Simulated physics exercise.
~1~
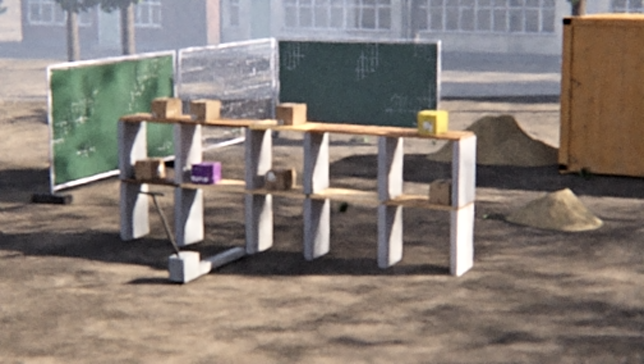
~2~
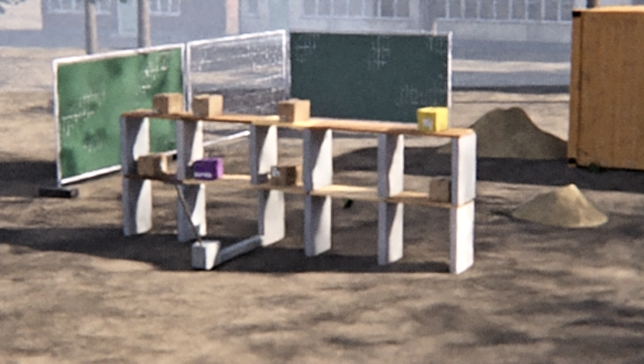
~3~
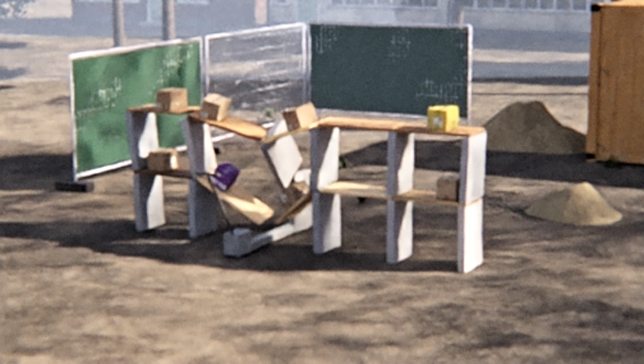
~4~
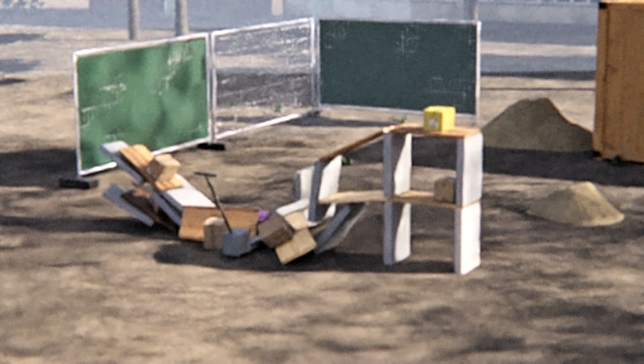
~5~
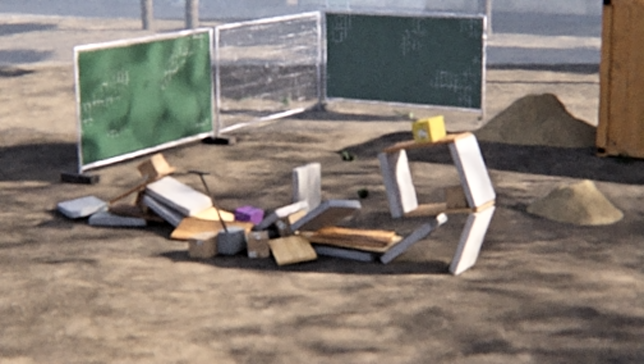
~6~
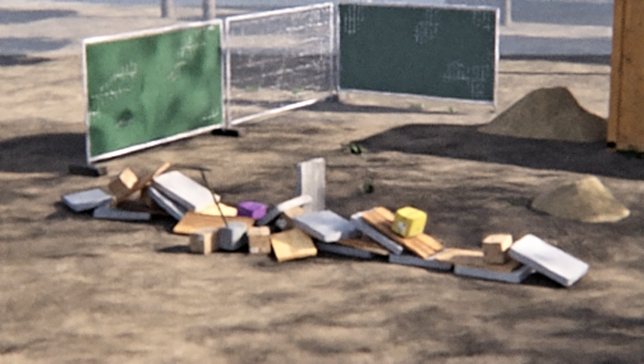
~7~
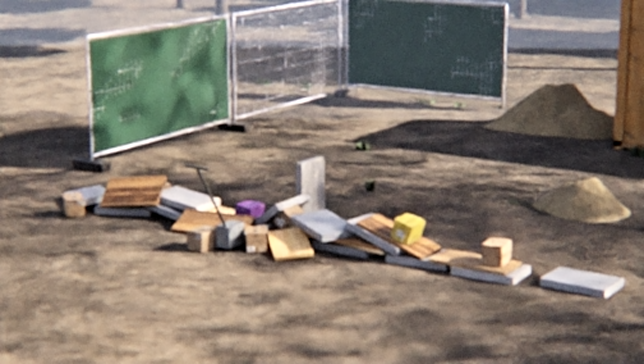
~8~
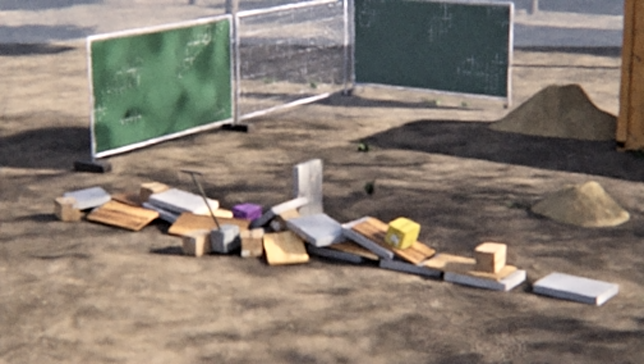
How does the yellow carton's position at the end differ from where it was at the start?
At the start the yellow carton sits on the top tier near the right end of the shelf. At the end it lies tilted, low down among the fallen boards and slightly further left.
